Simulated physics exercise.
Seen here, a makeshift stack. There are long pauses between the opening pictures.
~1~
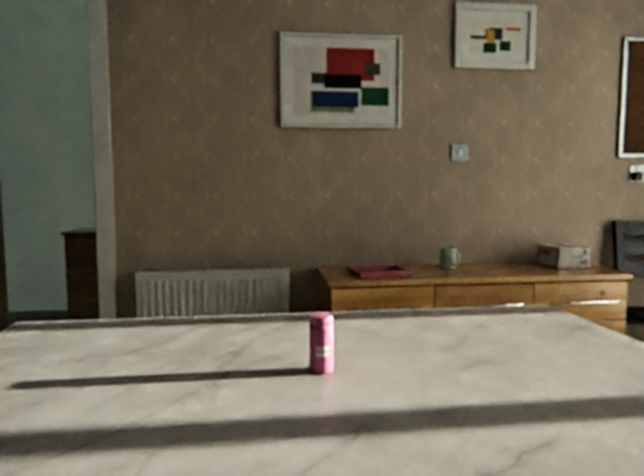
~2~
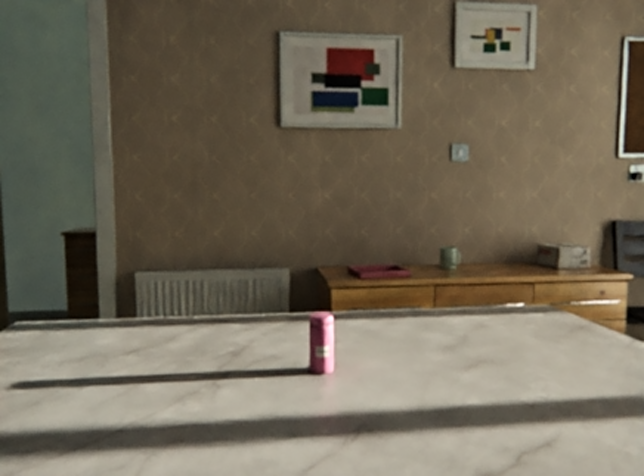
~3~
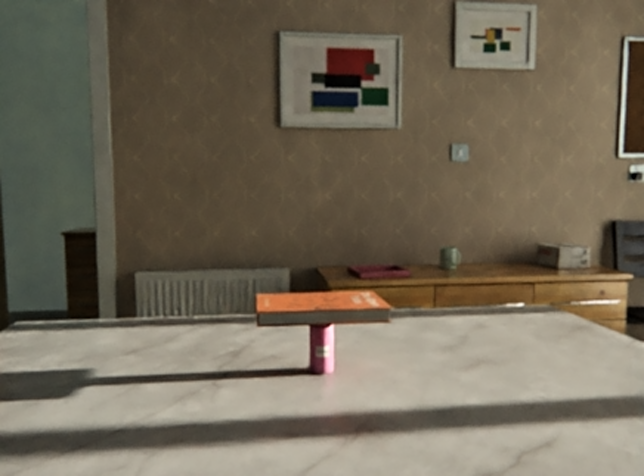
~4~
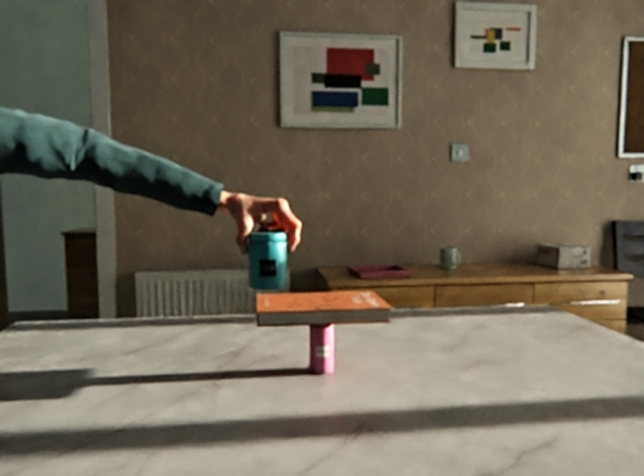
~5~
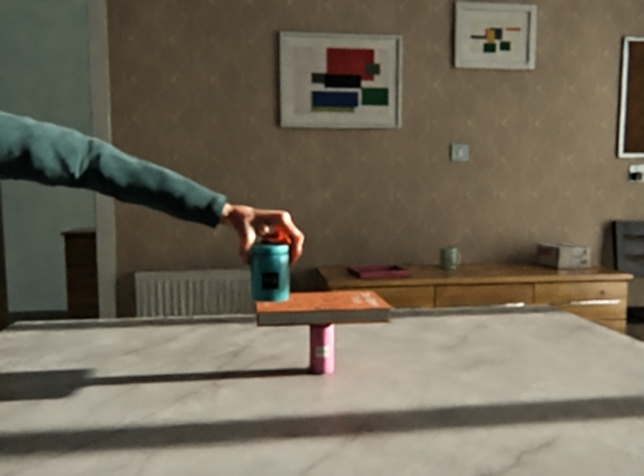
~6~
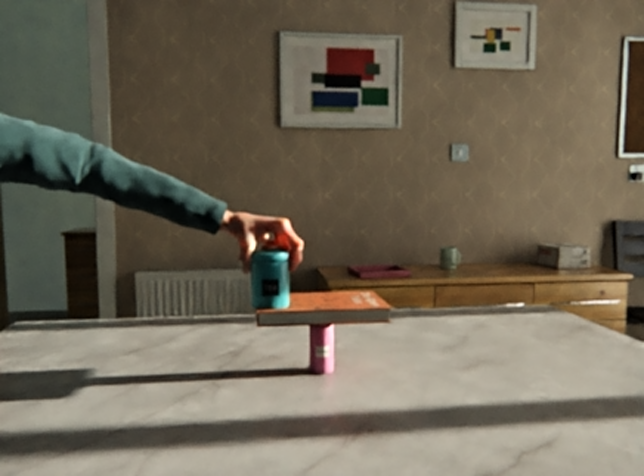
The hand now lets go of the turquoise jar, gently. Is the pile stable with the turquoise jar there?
In the end the stack comes apart.
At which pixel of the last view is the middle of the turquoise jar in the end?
At about (211, 365).
Then, 0.70 s past the last view, turquoise jar now fallen; orange book rocked 44° from its first pose.
Then, 0.90 s past the last view, orange book rocked 54° from its first pose; pink shaker rocked 6° from its first pose.
Then, 1.10 s past the last view, orange book now fallen; pink shaker on its side.
Finally, fallen, orange book and turquoise jar; down or leaning hard in the stack, pink shaker. Final places as the last picture's camera would see them, turquoise jar near (211, 365). The stack gives way.
